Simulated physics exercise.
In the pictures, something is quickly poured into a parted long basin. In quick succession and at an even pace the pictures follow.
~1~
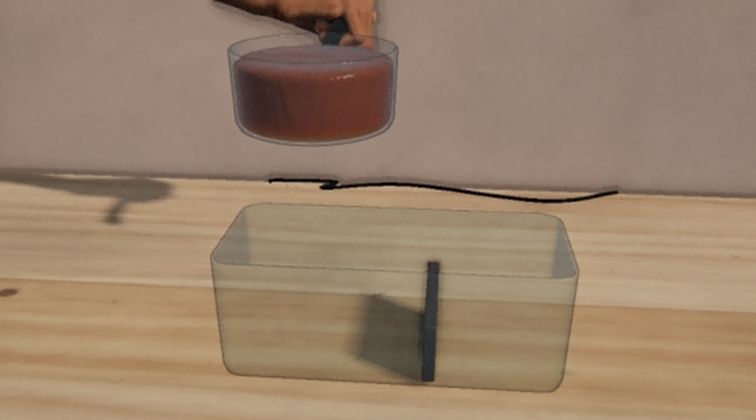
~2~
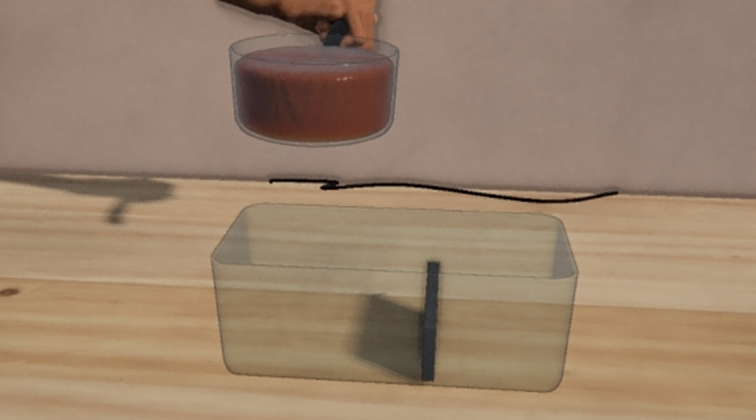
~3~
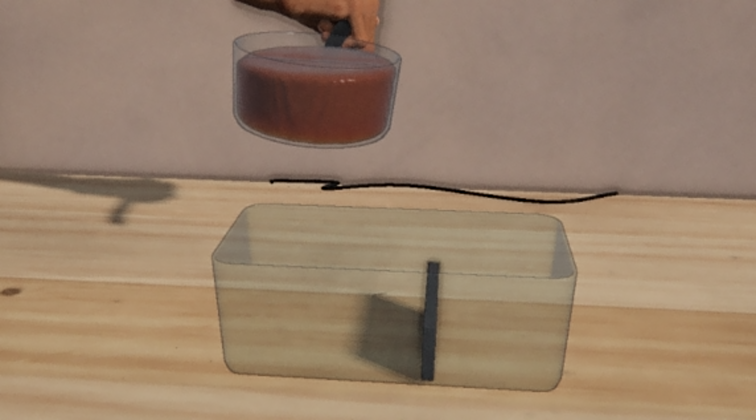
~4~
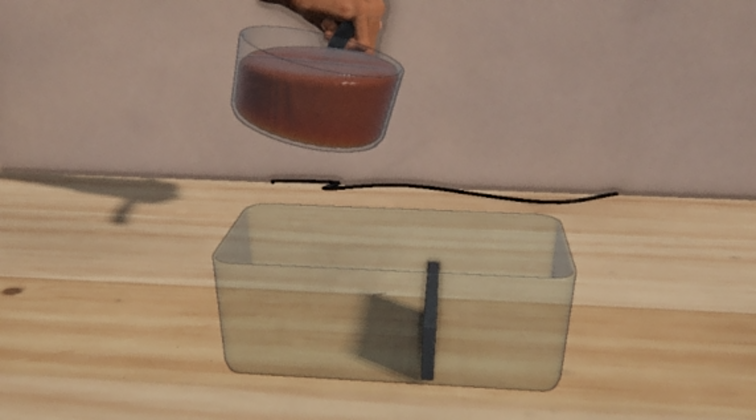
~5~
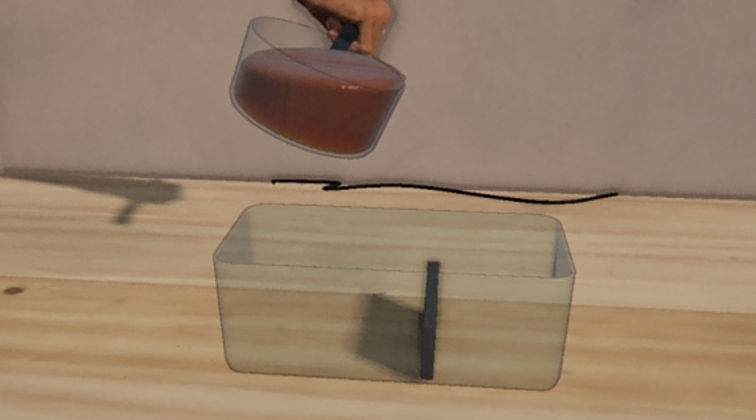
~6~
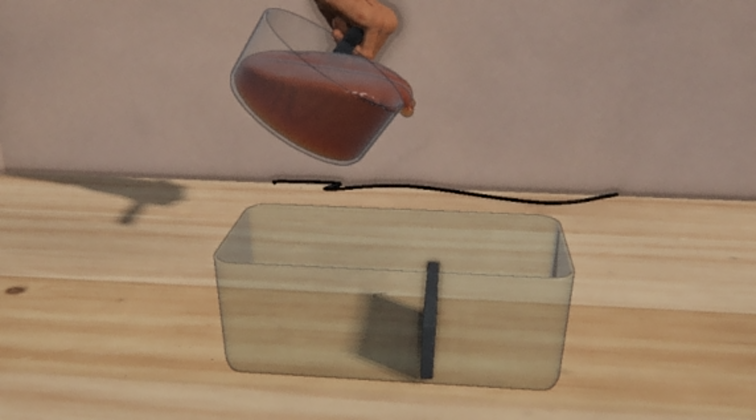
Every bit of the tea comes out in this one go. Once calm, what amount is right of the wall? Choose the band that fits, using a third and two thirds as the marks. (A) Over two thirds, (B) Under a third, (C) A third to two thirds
(C) A third to two thirds.
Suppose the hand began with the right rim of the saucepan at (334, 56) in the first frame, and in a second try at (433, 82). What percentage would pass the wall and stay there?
About 10 % the first time, about 70 % the second.
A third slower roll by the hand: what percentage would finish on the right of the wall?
I'd say close to 65 %.
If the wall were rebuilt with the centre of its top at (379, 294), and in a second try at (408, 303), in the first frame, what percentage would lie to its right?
90 per cent, then 70 per cent, roughly.
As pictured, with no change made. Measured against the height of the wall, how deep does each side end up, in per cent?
I'd put the left at about 30 and the right at about 50.
A moment on, the saucepan is tipped on its side and 21 per cent is still to pour, 2 is left of the wall and 33 right of it.
Next, the saucepan is tipped right over and 4 per cent is still to pour, 27 is left of the wall and 53 right of it.
Then the saucepan is tipped right over and 0 per cent is still to pour, 42 is left of the wall and 53 right of it.
Later the saucepan is tipped right over and 0 per cent is still to pour, 46 is left of the wall and 51 right of it.
At rest 47 per cent lies left of the wall, 51 right of it and 2 outside.
